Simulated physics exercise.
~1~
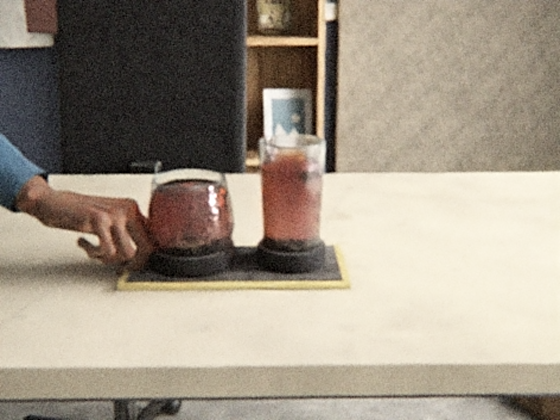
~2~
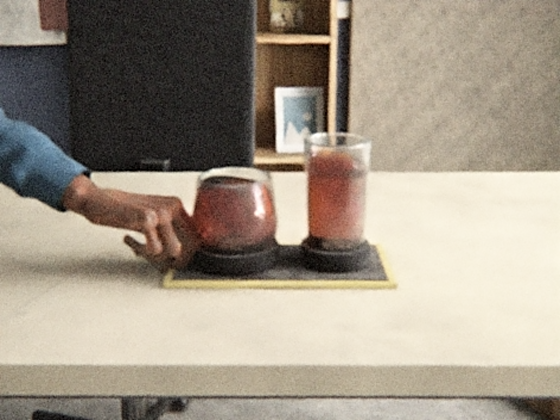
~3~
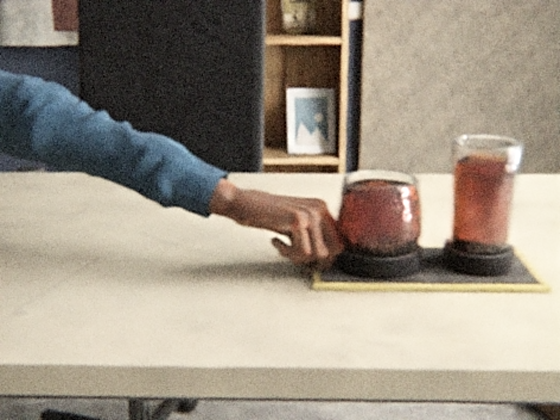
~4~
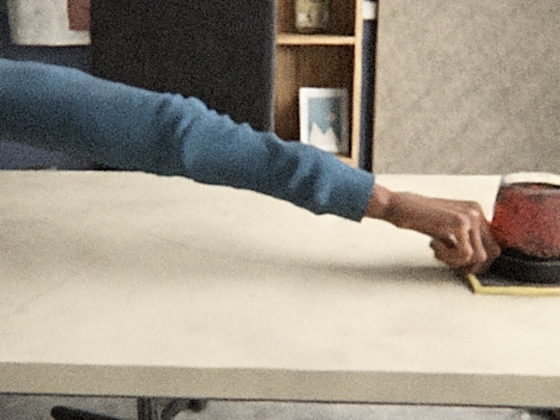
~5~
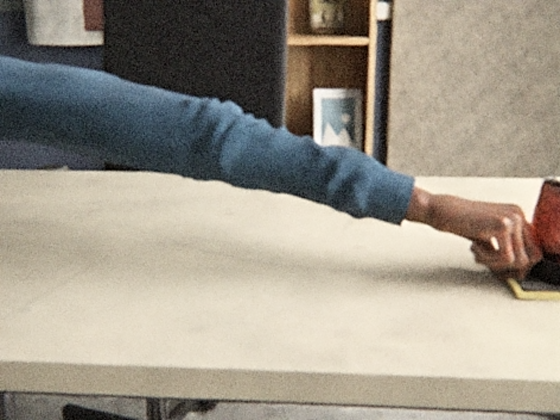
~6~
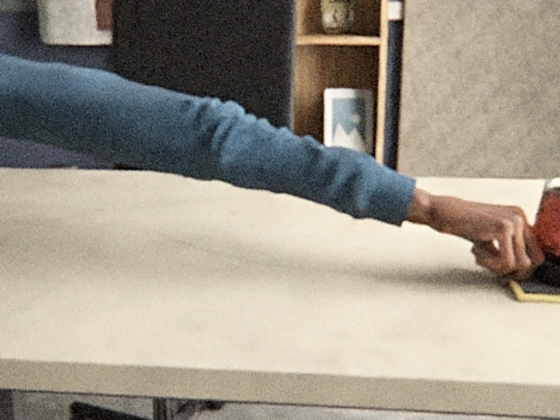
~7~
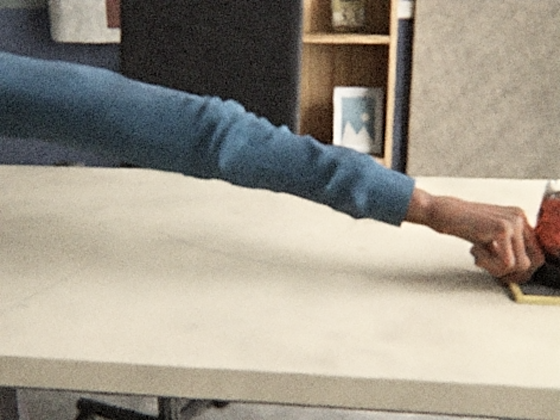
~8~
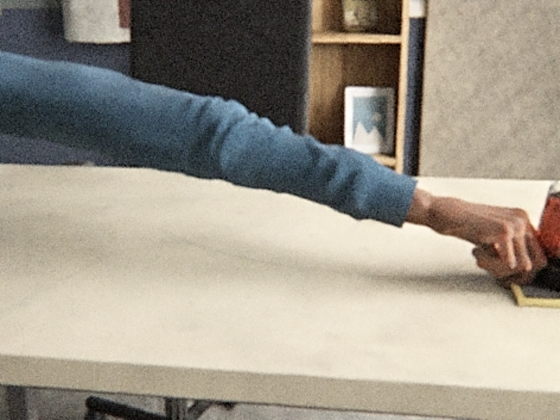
A small dark tray with a yellow edge, carrying a round-bellied glass and a taller glass of reddish tea in black holders, slides rightward along a pale tabletop, seen from the front and slightly above. A hand in a blue sleeve stays at its left end, the arm stretching farther across the table. Behind stand a dark panel, a wooden shelf with a small framed print, and a grey-beige panel. The tall glass passes out of view on the right, then most of the round one follows. The tray stops at the right edge, the hand still beside it.
